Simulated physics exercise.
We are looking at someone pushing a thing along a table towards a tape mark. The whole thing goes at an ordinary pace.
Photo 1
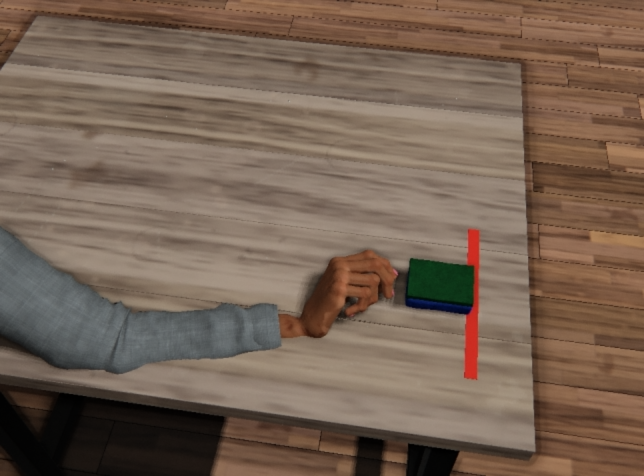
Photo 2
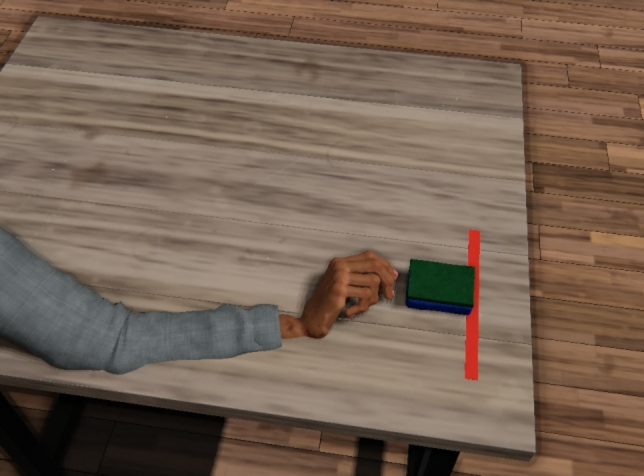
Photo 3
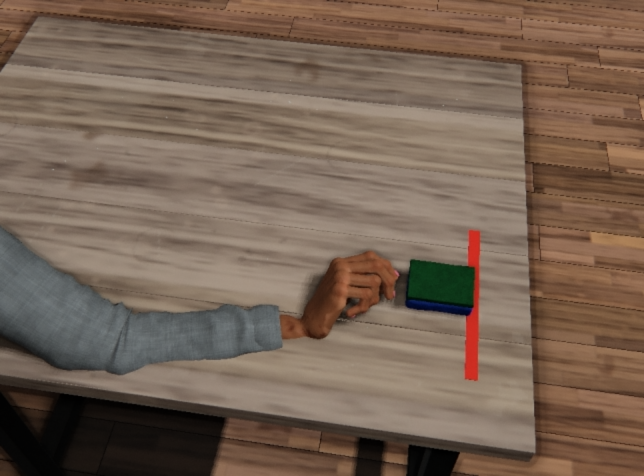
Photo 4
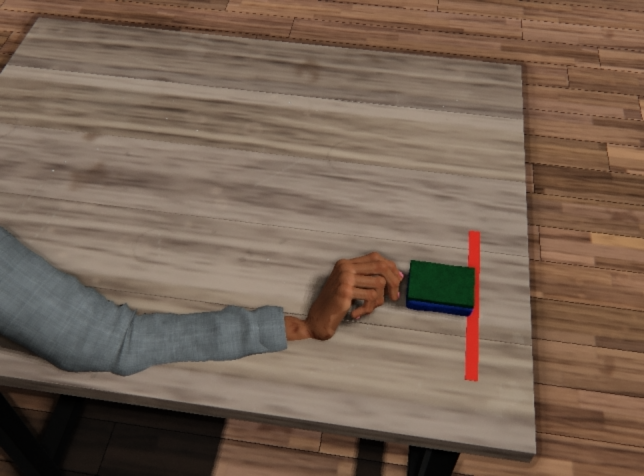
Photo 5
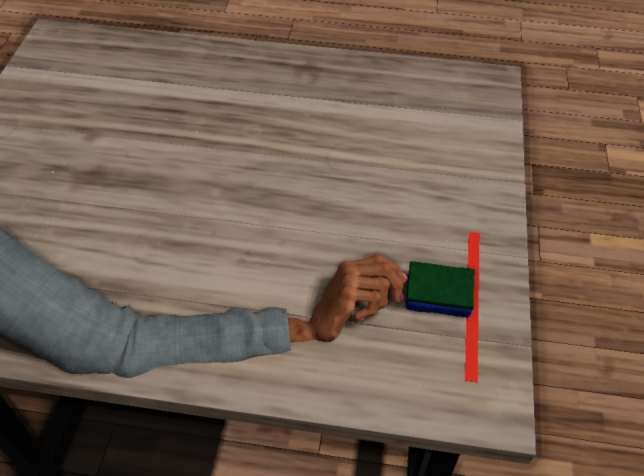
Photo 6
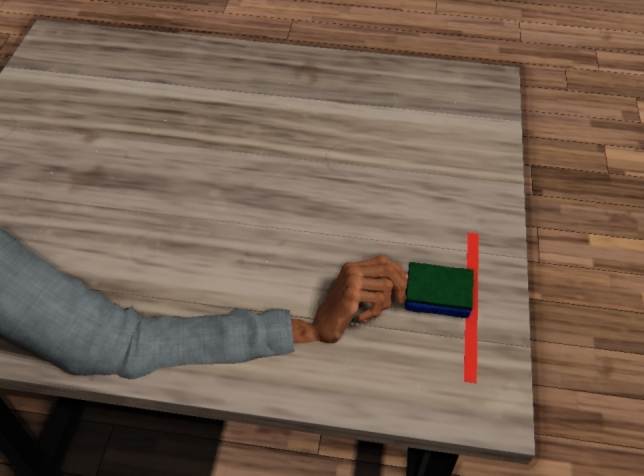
A hand inches right to a green-topped blue sponge, which barely moves beside a red line.
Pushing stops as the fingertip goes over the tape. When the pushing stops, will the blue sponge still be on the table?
It is on the table.
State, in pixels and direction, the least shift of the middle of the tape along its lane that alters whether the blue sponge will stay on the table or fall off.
Shift: 20 px, rightward.
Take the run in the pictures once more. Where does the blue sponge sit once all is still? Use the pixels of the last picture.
(514, 300), roughly.
Then, 0.48 s later than the last frame, blue sponge shifted a little near (460, 293).
Then, 0.92 s later than the last frame, blue sponge shifted about its own width near (483, 296).
Then, 1.20 s later than the last frame, blue sponge shifted about its own width near (498, 298).
When it is over, the blue sponge remains on top, near (514, 300).
